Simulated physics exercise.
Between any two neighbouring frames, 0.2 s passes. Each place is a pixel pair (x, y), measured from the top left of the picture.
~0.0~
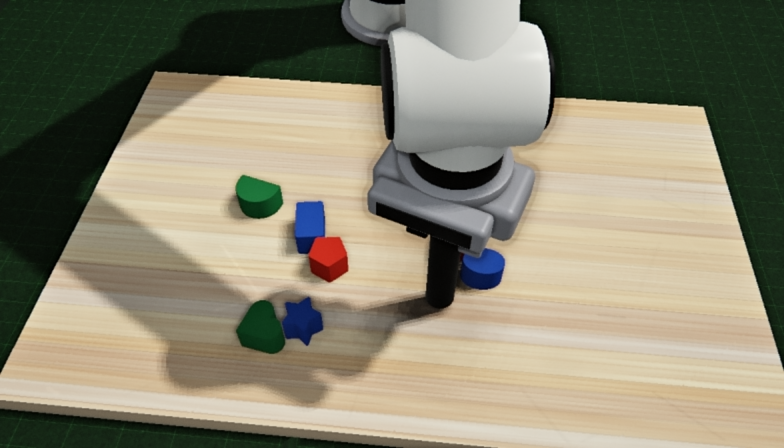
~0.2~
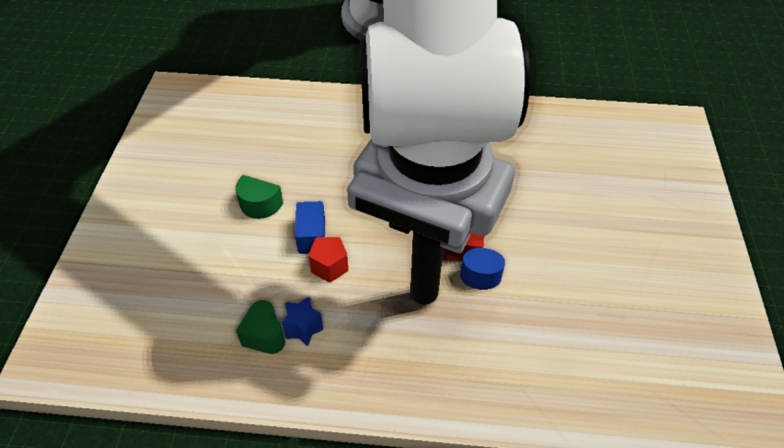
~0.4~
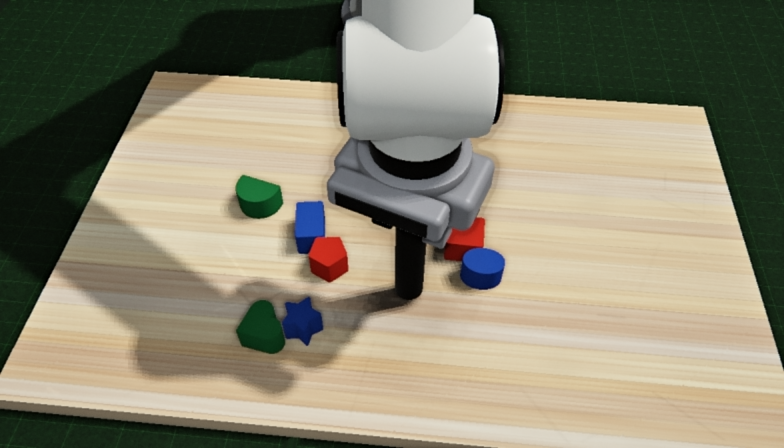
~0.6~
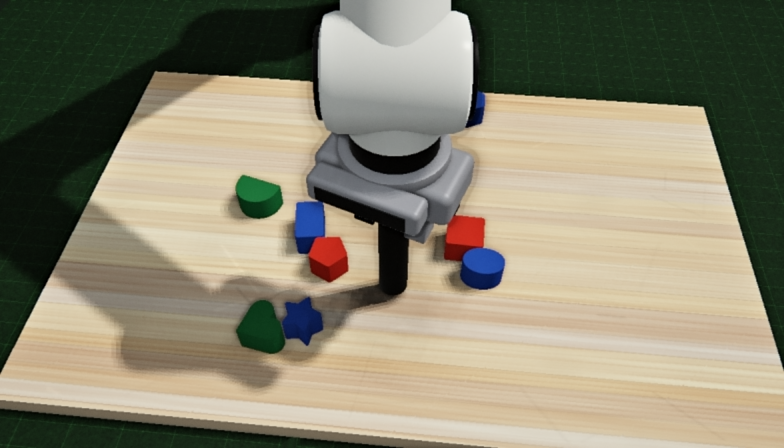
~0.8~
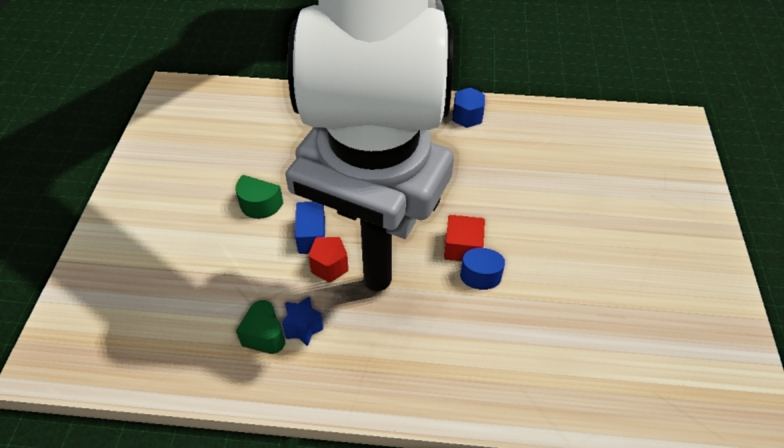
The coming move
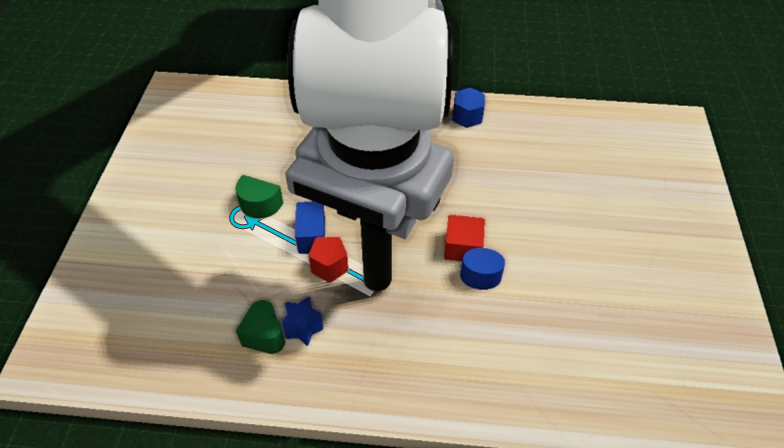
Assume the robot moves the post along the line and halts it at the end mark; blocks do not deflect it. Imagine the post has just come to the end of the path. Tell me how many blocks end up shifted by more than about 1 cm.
It displaces three or more.
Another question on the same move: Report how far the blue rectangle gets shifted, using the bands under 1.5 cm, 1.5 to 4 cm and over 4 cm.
It goes beyond 4 cm.
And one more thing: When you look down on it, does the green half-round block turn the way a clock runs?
My answer is no.
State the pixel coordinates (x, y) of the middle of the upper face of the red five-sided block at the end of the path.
My estimate: (261, 240).
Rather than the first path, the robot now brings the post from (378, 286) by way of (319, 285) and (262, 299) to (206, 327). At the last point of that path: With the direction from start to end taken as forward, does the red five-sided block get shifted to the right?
Short answer: Yes.
The line goes from (378, 286) to (245, 217).
What follows on the original path. One third of the way, post (329, 254); blue rectangle (297, 213), turned 50° clockwise; red five-sided block (296, 245), turned 40° anticlockwise.
Two thirds of the way, post (284, 231); green half-round block (249, 183); blue rectangle (282, 199), turned 75° clockwise; red five-sided block (261, 240), turned 105° anticlockwise.
At the end, post (243, 210); green half-round block (244, 169), turned 30° anticlockwise; blue star-shaped block unmoved; blue rectangle (273, 188), turned 120° clockwise; red five-sided block (261, 240), turned 105° anticlockwise.
